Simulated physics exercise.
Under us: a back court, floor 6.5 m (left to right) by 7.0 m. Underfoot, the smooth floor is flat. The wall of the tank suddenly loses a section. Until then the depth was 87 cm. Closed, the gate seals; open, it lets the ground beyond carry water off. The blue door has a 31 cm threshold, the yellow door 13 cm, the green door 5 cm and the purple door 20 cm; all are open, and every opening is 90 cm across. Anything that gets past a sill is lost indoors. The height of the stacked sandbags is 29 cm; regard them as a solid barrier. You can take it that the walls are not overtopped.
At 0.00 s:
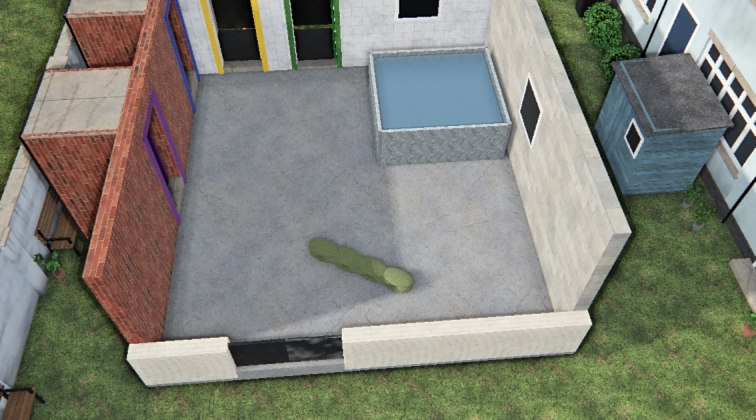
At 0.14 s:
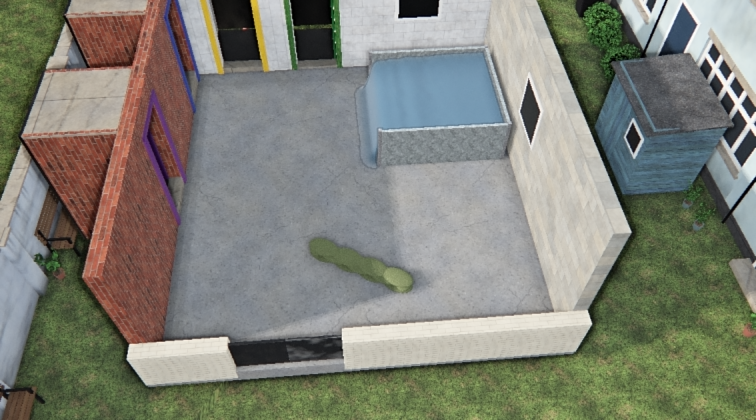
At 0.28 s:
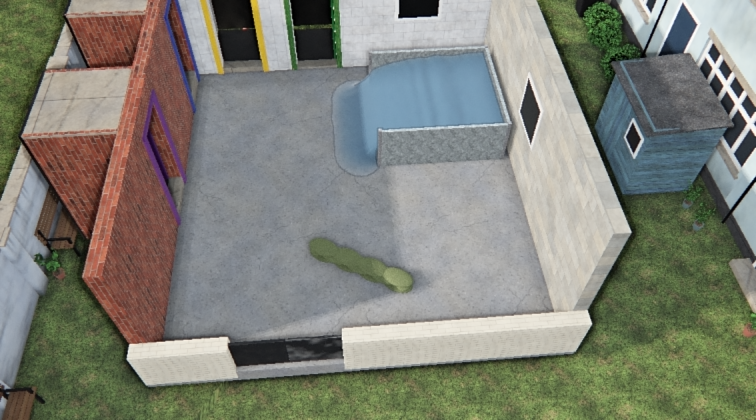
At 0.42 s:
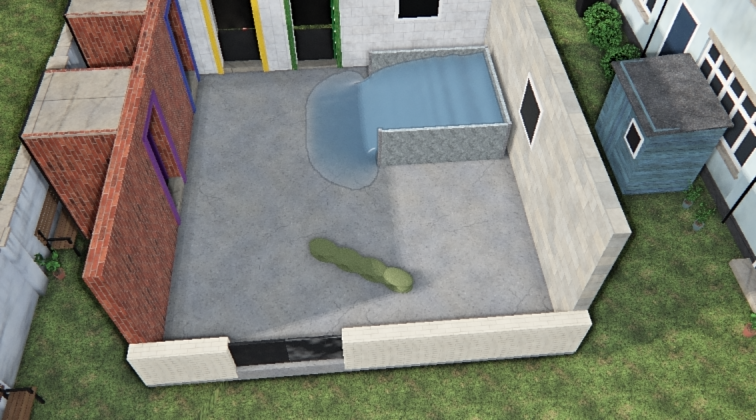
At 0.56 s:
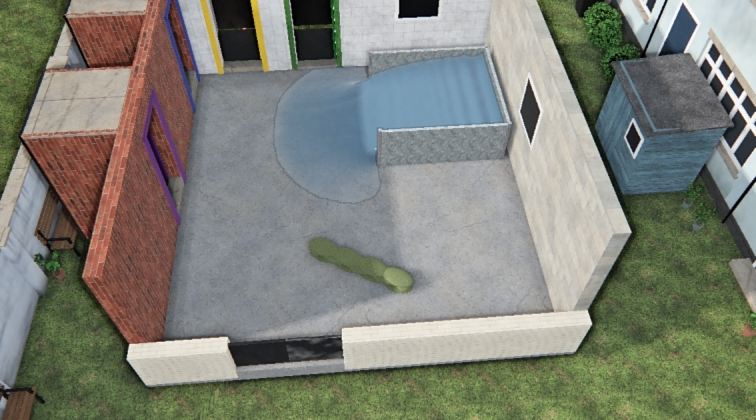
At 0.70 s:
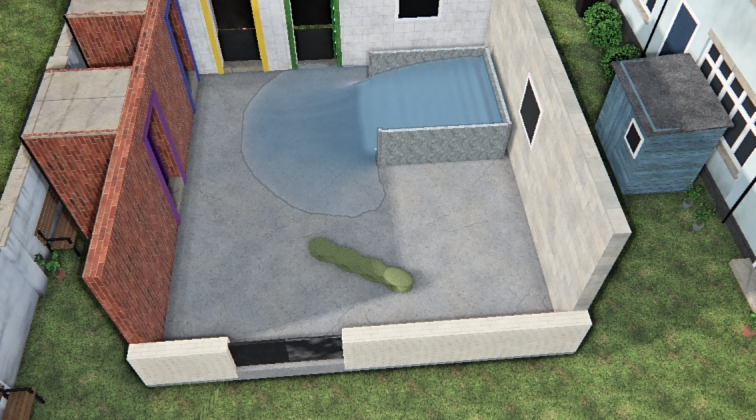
In a walled back court, a full tank stood still until its left side opened, and water poured out leftward, spreading across the flat grey floor in a wide, rounded pool.
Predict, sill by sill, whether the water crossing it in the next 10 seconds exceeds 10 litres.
My prediction: At the blue door it is above 10 litres; at the yellow door it is above 10 litres; at the green door it is above 10 litres; at the purple door it is above 10 litres.
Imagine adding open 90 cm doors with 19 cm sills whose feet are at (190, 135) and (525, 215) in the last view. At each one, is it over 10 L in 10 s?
So the first one exceeds it, while the second one doesn't reach it.
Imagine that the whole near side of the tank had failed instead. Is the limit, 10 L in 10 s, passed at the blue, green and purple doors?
Here's how it goes: Blue falls short, green exceeds it, purple falls short.
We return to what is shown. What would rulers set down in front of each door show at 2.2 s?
Centimetres: Blue 53 / yellow 29 / green 10 / purple 34.
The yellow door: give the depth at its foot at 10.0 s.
Around 6.0 cm deep.
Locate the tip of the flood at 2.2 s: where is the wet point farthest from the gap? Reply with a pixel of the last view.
That's around (167, 322) in the last picture.
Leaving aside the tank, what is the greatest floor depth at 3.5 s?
Peak depth: Approx. 40 cm.
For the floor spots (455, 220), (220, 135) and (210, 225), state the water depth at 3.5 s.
Reading - approx. 0 / 28 / 22 cm.
After 1.4 s water covers 45 % of the floor and is deepest (50 cm) near (200, 77); blue door 33 cm at the sill, 0 L in, yellow door 14 cm at the sill, 0 L in, green door 12 cm at the sill, 21 L in, purple door 24 cm at the sill, 0 L in.
After 2.2 s water covers 50 % of the floor and is deepest (55 cm) near (198, 88); blue door 53 cm at the sill, 36 L in, yellow door 29 cm at the sill, 8 L in, green door 10 cm at the sill, 66 L in, purple door 34 cm at the sill, 19 L in.
After 3.5 s water covers 55 % of the floor and is deepest (40 cm) near (162, 352); blue door 29 cm at the sill, 103 L in, yellow door 28 cm at the sill, 157 L in, green door 9 cm at the sill, 105 L in, purple door 26 cm at the sill, 67 L in.
After 6.0 s water covers 80 % of the floor and is deepest (32 cm) near (552, 333); blue door 12 cm at the sill, 105 L in, yellow door 12 cm at the sill, 215 L in, green door 13 cm at the sill, 212 L in, purple door 11 cm at the sill, 74 L in.
After 10.0 s water covers 95 % of the floor and is deepest (20 cm) near (504, 161); blue door 6 cm at the sill, 105 L in, yellow door 6 cm at the sill, 215 L in, green door 6 cm at the sill, 261 L in, purple door 10 cm at the sill, 74 L in.
